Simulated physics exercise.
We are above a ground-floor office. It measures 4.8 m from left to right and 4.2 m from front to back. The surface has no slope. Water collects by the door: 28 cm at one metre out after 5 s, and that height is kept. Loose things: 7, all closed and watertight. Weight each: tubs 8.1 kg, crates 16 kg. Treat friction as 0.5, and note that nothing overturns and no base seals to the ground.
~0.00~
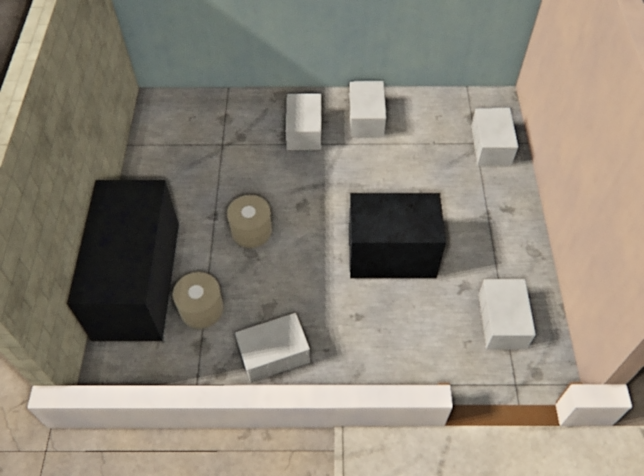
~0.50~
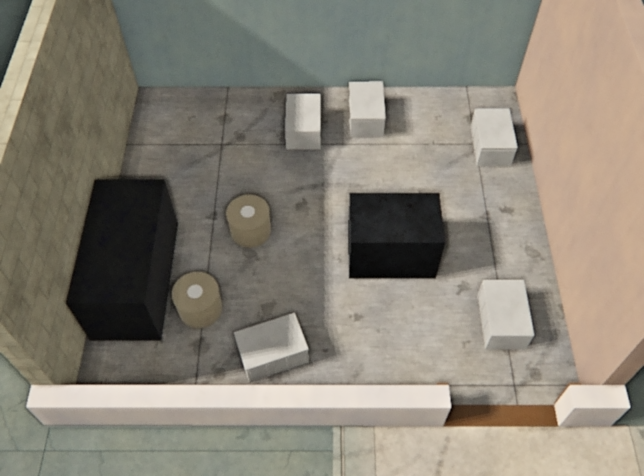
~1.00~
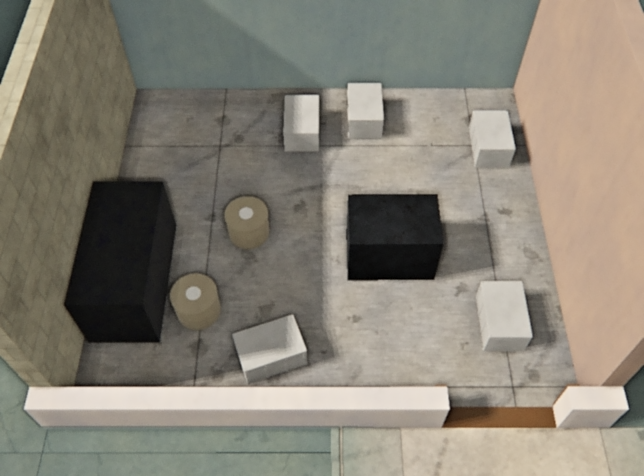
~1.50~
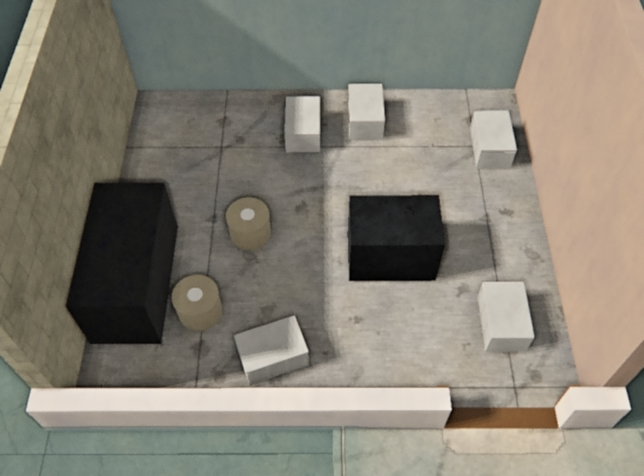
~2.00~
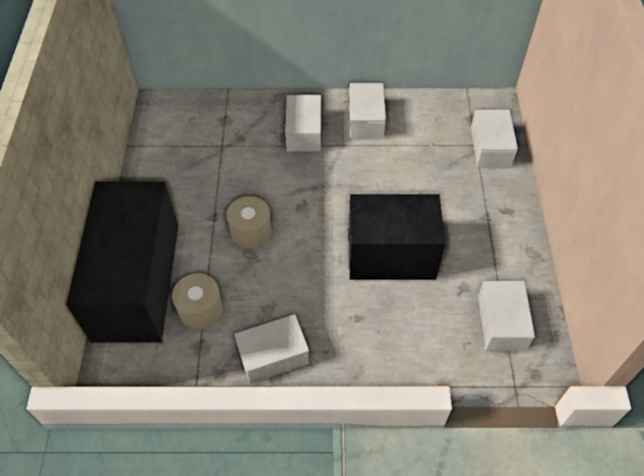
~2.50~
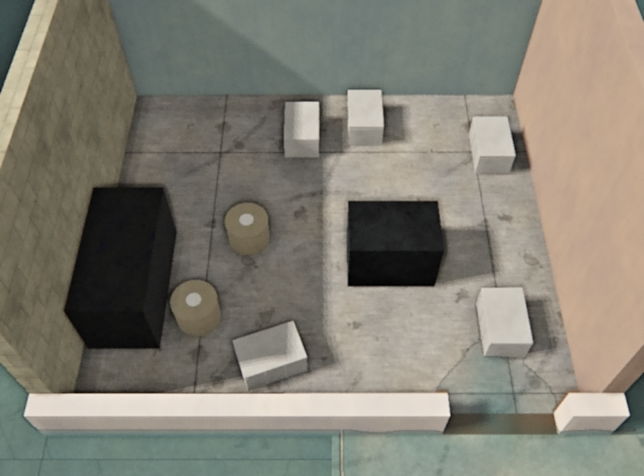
Water spreading over the ground outside a walled room, then entering through the doorway, while the blocks and cylinders inside stay still.
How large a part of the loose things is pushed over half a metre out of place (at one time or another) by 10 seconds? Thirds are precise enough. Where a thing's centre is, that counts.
It looks set to land in the top band, two thirds and beyond.
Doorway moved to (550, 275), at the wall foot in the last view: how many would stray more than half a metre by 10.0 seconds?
The count would be 5.
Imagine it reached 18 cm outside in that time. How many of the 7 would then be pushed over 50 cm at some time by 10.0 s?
The count would be 2.
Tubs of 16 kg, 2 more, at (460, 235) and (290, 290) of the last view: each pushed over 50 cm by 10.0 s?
Above the limit, then inside the limit.
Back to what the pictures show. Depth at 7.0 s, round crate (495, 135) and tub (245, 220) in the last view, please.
Around 12 cm and 2 cm.
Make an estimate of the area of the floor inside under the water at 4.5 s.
Somewhere around 5.0 m2, roughly.
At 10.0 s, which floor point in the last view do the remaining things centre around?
Mean floor pixel: About (209, 235).
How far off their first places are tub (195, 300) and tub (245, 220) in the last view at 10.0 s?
80 cm, 50 cm.
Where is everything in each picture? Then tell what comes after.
The first picture shows a tub at (196, 292) rests on the ground; a crate at (304, 112), on the bottom; 0.0 m2 under water; 0 of 7 have shifted.
The second picture shows a tub at (195, 292), on the bottom; a crate at (303, 112) rests on the ground; 0.0 m2 under water; 0 of 7 have shifted.
The third picture shows a tub at (194, 294) rests on the ground; a crate at (301, 114) rests on the ground; 0.0 m2 under water; 0 of 7 have shifted.
The fourth picture shows a tub at (195, 295) rests on the ground; a crate at (303, 115), on the bottom; water covers 0.0 m2; 0 of 7 have shifted.
The fifth picture shows a tub at (196, 294) rests on the ground; a crate at (303, 114), on the bottom; 0.0 m2 under water; 0 of 7 have shifted.
The sixth picture shows a tub at (194, 300) rests on the ground; a crate at (302, 120) rests on the ground; 0.5 m2 under water; 0 of 7 have shifted.
After 3.5 s 0 of 7 are over 50 cm from their spots; 0 afloat.
After 4.5 s 1 of 7 are over 50 cm from their spots; 0 afloat.
After 7.0 s 2 of 7 are over 50 cm from their spots; 2 afloat.
After 10.0 s 6 of 7 are over 50 cm from their spots, and 6 have been at some point; 6 afloat.
